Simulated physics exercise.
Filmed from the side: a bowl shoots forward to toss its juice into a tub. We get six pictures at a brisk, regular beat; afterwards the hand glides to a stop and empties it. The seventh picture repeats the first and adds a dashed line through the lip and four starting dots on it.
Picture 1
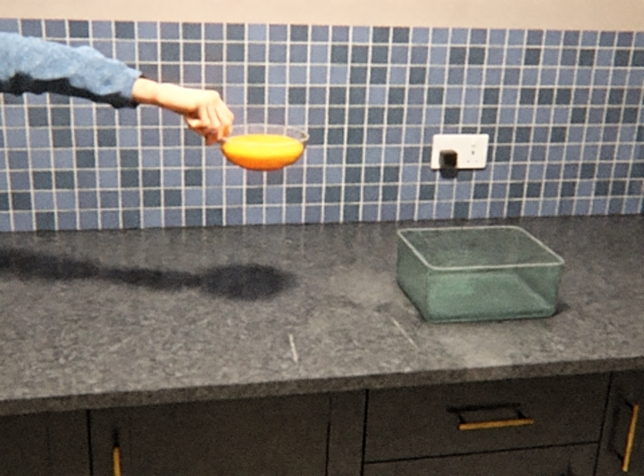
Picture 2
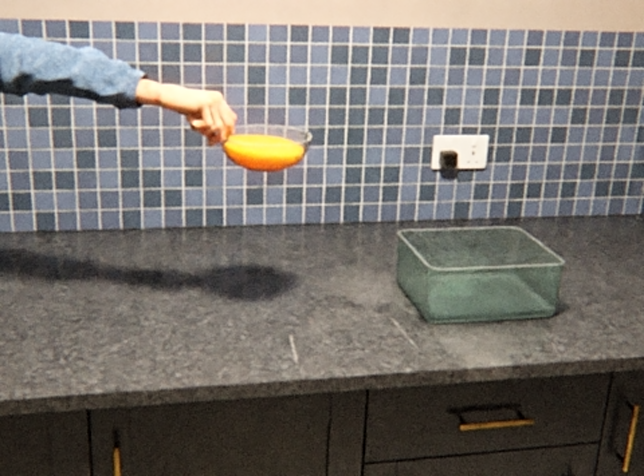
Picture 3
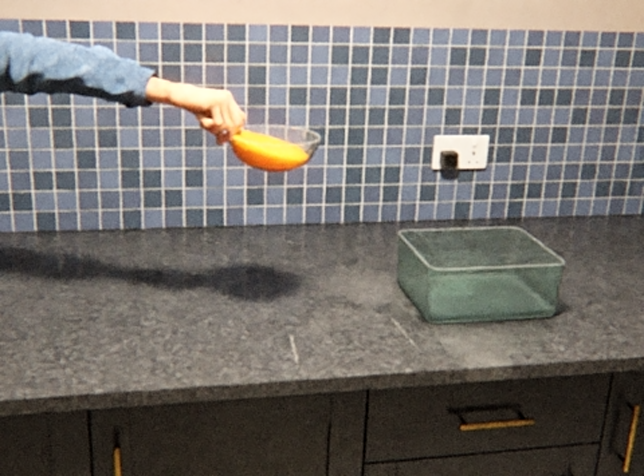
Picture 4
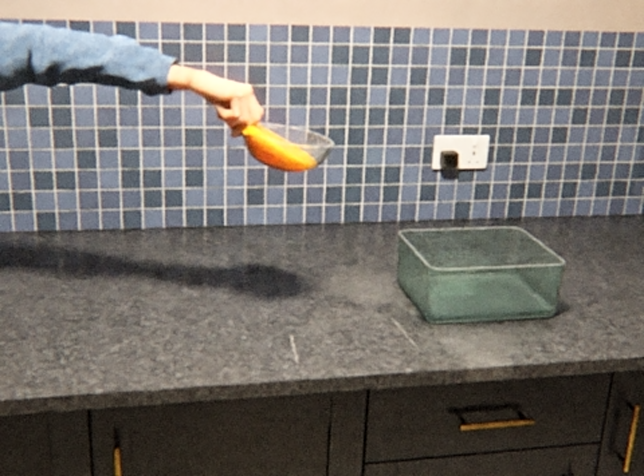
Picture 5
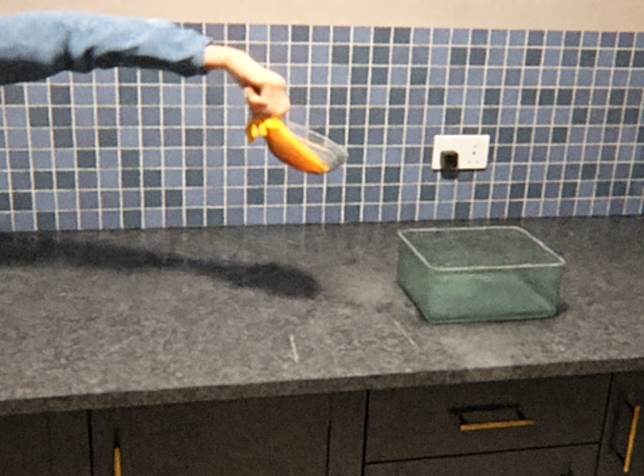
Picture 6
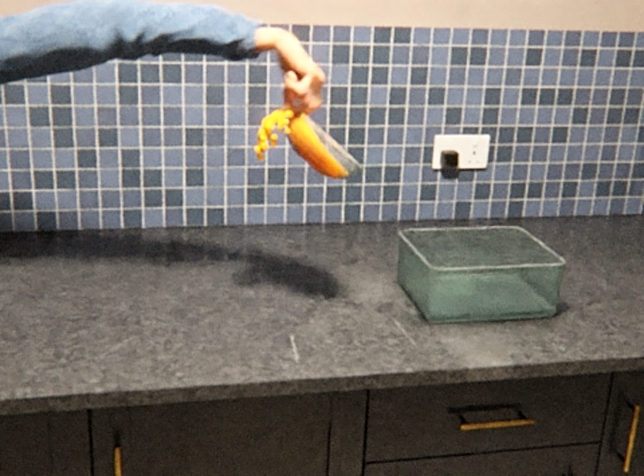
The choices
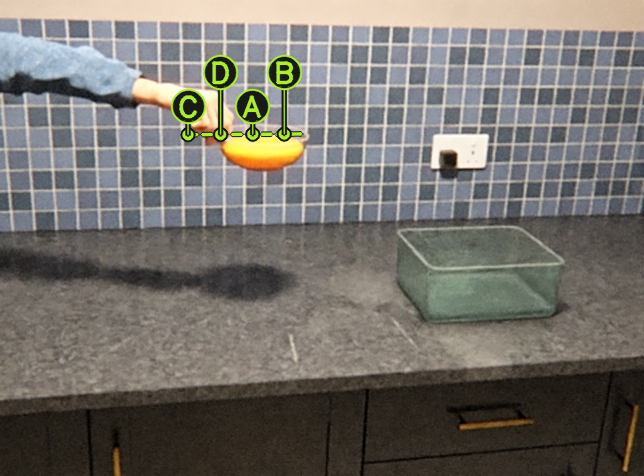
A hand moves a bowl of orange juice rightward, tilting it as juice spills over its left rim.
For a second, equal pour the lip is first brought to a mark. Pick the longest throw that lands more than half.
Use spot B.
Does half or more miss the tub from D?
Yes.
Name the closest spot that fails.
It is A.
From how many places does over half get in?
One of the four.
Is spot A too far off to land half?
Yes.
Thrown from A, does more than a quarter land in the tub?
No, it does not.
On the marked copy, A at (252, 134); B at (284, 134); C at (188, 134); D at (220, 134).
If A is chosen, about 20 % lands in the tub, 76 % falls short and 4 % goes beside or beyond.
If B is chosen, about 61 % lands in the tub, 22 % falls short and 17 % goes beside or beyond.
If C is chosen, about 0 % lands in the tub, 100 % falls short.
If D is chosen, about 0 % lands in the tub, 97 % falls short and 3 % goes beside or beyond.
